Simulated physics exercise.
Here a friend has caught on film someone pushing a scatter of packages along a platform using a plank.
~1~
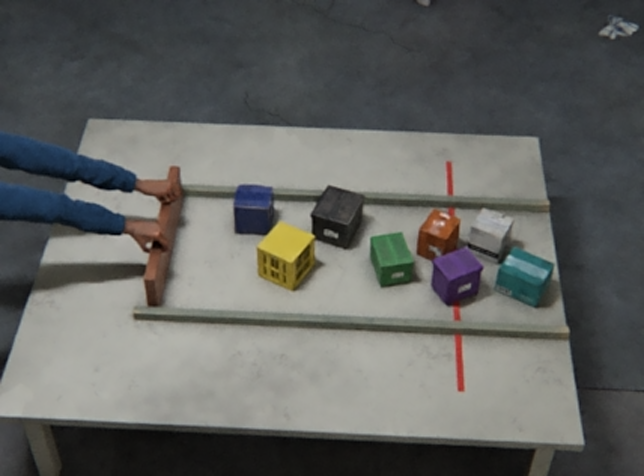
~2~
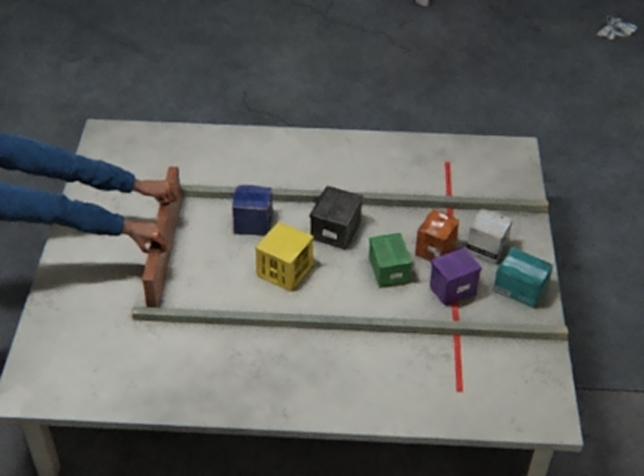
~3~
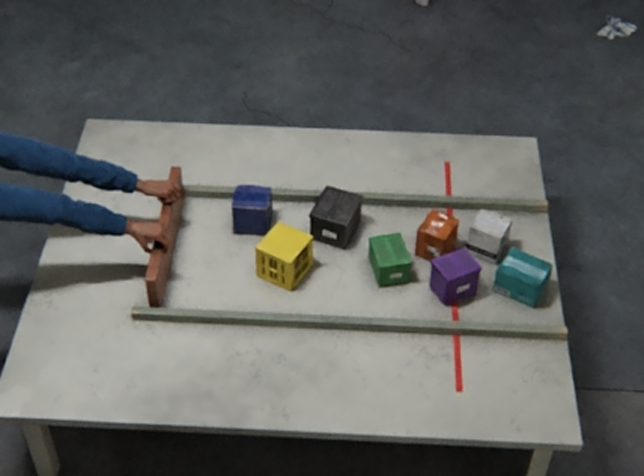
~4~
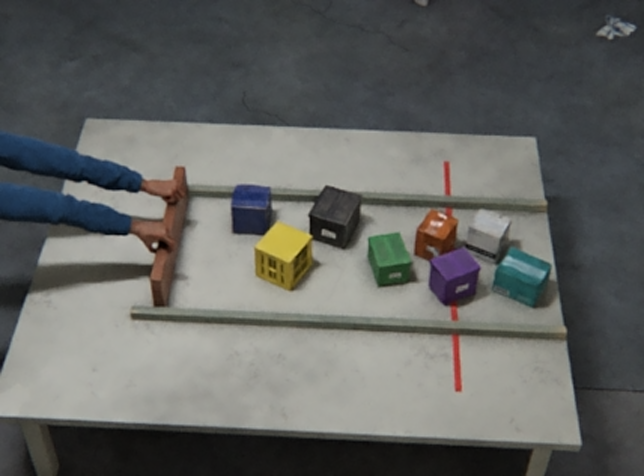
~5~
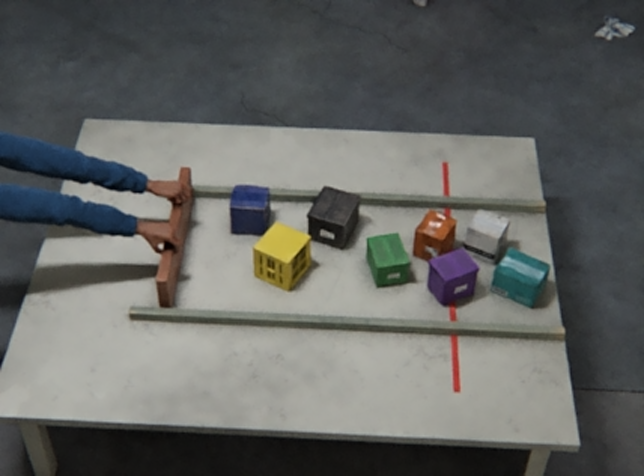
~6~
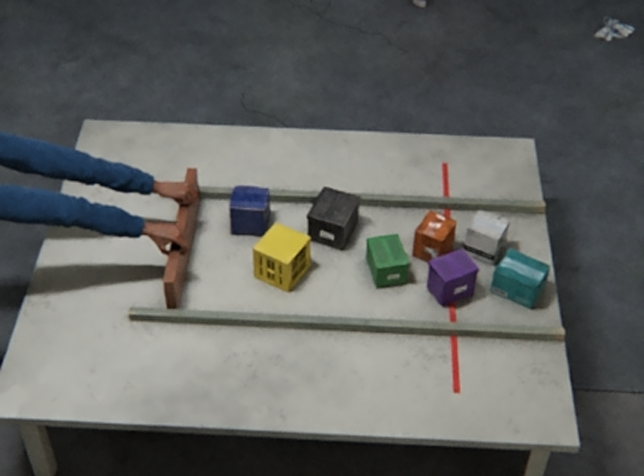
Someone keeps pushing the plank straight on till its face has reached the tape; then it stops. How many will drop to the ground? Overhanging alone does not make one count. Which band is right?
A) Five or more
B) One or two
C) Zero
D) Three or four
Option B: One or two.
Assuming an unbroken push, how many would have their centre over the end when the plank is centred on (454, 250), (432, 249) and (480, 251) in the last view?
Middles past end - pos 1: 2, pos 2: 1, pos 3: 3.
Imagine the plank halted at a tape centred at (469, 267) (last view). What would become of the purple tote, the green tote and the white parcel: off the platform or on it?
Here's how it goes: The purple tote is still up there, the green tote is still up there, and the white parcel ends up down.
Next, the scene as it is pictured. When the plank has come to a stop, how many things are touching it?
The number is 2.
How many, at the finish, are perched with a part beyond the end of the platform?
The count is 2.
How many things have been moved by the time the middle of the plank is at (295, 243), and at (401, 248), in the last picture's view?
The number moved is 3 and then 8.
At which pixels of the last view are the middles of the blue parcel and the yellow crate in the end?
Near (468, 220) and (472, 259).
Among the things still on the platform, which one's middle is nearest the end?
That would be the turquoise box.
A little later, none off yet; turquoise box at rest near (520, 279); white parcel at rest near (486, 238); purple tote at rest near (452, 278).
Next, none off yet; turquoise box shifted a little near (540, 281); white parcel shifted about its own width near (525, 241); purple tote shifted about its own width near (496, 289).
When it is over, the number that fall off is one or two; down, white parcel.
